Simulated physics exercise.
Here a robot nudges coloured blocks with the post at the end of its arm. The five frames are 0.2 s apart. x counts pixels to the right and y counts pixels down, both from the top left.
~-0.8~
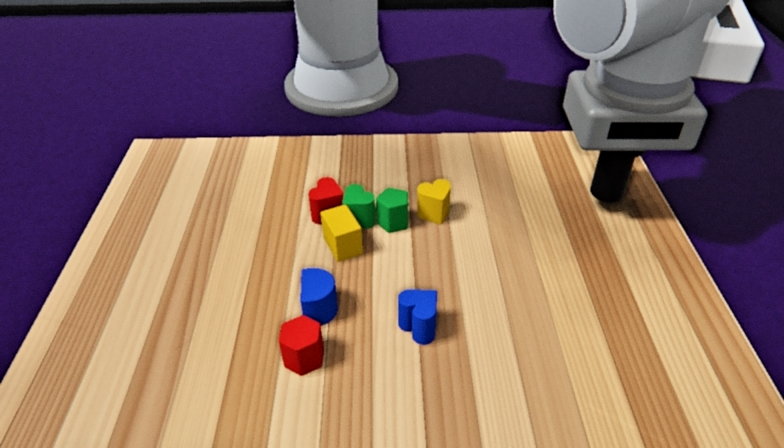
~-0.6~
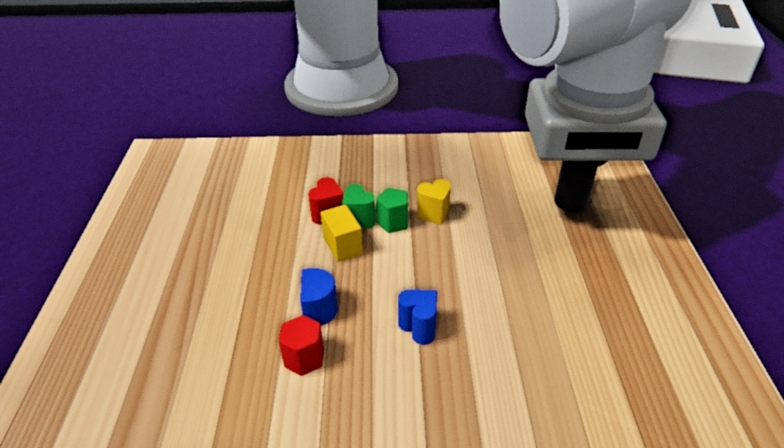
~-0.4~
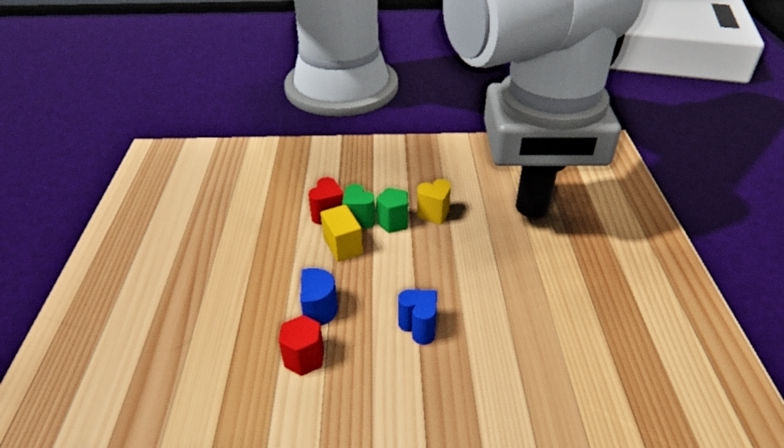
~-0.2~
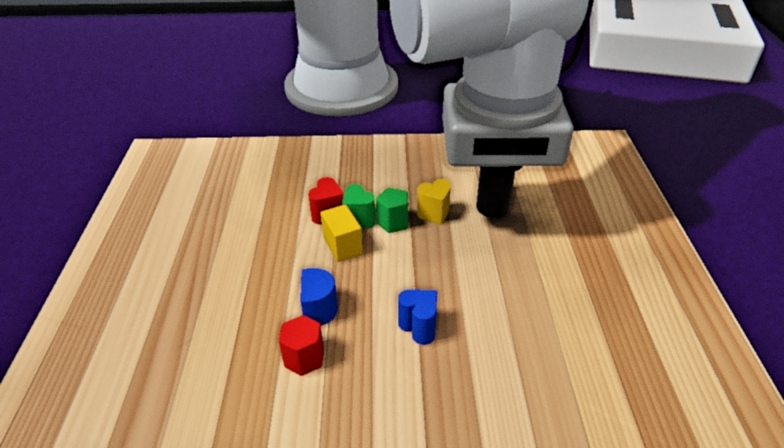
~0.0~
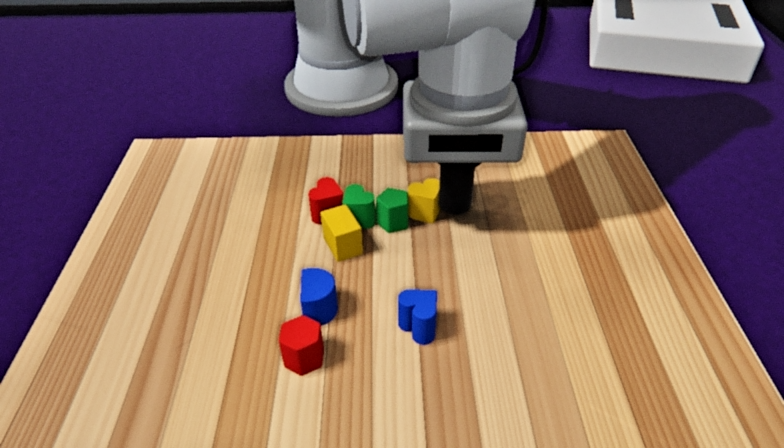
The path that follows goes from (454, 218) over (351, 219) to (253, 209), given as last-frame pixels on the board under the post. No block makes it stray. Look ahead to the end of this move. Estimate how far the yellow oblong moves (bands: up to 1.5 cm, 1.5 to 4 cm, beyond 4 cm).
The 1.5 to 4 cm band.
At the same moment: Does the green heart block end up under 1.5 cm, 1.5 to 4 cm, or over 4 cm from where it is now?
Distance: More than 4 cm.
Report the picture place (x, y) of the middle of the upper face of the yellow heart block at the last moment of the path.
The yellow heart block ends near (376, 176).
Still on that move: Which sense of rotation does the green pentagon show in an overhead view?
Verdict: Counterclockwise.
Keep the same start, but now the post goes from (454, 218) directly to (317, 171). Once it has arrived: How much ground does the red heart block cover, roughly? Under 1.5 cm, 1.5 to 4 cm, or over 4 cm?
It moves only a bit, under 1.5 cm.
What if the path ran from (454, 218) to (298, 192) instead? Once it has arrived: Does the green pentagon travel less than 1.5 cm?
Answer: No.
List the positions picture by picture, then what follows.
Tip of the post at (606, 193), middles of tops, yellow oblong at (341, 219), green heart block at (357, 195), green pentagon at (393, 197), yellow heart block at (436, 188), in the first picture.
Post at (571, 202), nothing pushed, in the second picture.
Post at (532, 208), nothing pushed, in the third picture.
Post at (493, 208), nothing pushed, in the fourth picture.
Post at (455, 205), yellow oblong at (341, 219), green heart block at (357, 195), green pentagon at (393, 197), yellow heart block at (426, 188), in the fifth picture.
What follows on the original path. One third of the way, post at (385, 206); yellow oblong at (329, 223), turned 45° anticlockwise; green heart block at (330, 201), turned 55° clockwise; green pentagon at (357, 204), turned 95° anticlockwise; yellow heart block at (378, 176), turned 60° clockwise.
Two thirds of the way, post at (316, 204); yellow oblong at (322, 231), turned 80° anticlockwise; green heart block at (285, 205), turned 60° clockwise; green pentagon at (314, 212); yellow heart block at (376, 176), turned 70° clockwise.
At the end, post at (251, 196); yellow oblong at (322, 231), turned 80° anticlockwise; green heart block at (269, 208); green pentagon at (314, 212), turned 150° anticlockwise; yellow heart block at (376, 176), turned 70° clockwise.
